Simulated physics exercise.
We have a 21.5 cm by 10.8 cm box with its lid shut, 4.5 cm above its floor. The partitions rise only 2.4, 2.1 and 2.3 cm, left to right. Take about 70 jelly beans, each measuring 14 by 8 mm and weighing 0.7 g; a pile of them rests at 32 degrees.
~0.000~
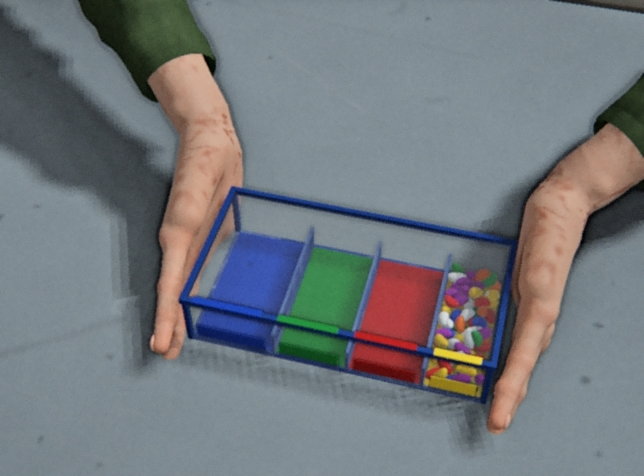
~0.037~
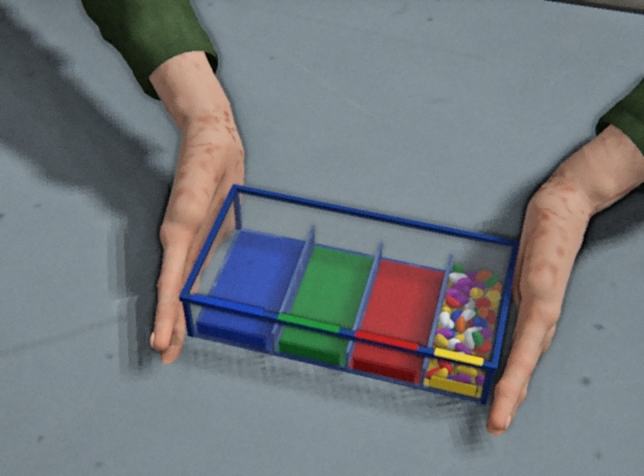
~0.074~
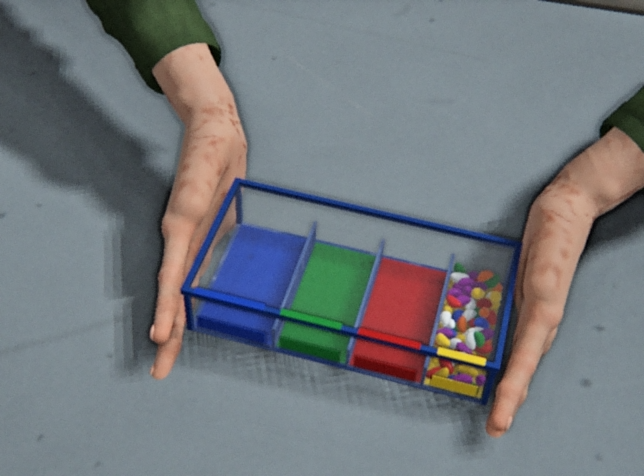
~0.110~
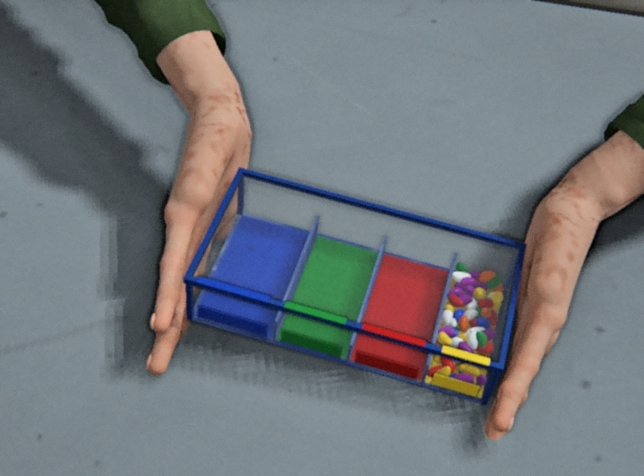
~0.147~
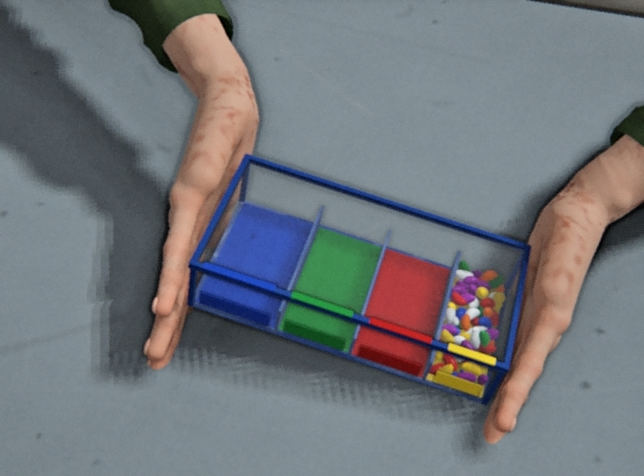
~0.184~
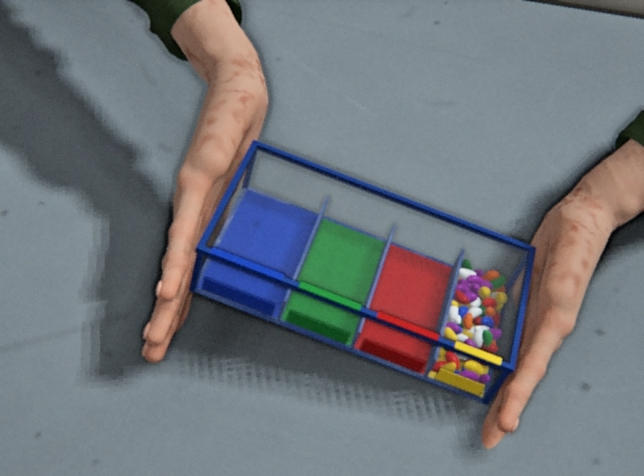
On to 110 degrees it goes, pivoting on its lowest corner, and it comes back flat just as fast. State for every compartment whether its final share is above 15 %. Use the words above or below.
Red compartment: Below; blue compartment: Below; green compartment: Below; yellow compartment: Above.
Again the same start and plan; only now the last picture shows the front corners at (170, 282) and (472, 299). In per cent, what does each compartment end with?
Per cent by compartment: Red 0, blue 95, green 5, yellow 0.
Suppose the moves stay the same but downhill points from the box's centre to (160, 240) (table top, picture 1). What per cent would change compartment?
My best guess is some 100 per cent.
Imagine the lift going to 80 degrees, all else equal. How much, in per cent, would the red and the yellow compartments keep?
Then red would get 0 per cent and yellow 100 per cent.
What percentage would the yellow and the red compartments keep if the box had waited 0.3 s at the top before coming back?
Final amounts would be yellow 100% and red 0%.
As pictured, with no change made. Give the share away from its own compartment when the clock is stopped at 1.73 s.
Close to 0 per cent, I reckon.
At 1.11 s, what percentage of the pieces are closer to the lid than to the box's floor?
Roughly 50 per cent.
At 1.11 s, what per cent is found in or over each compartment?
You'd find red at 0, blue at 0, green at 0 and yellow at 100 per cent.
After 1.11 s, tilt 110 degrees; yellow 100 %.
Then, at 1.73 s, tilt 50 degrees; yellow 100 %.
After 2.40 s, tilt 0 degrees; yellow 100 %.
By 2.9 s all is still; red 0 %, blue 0 %, green 0 %, yellow 100 %.
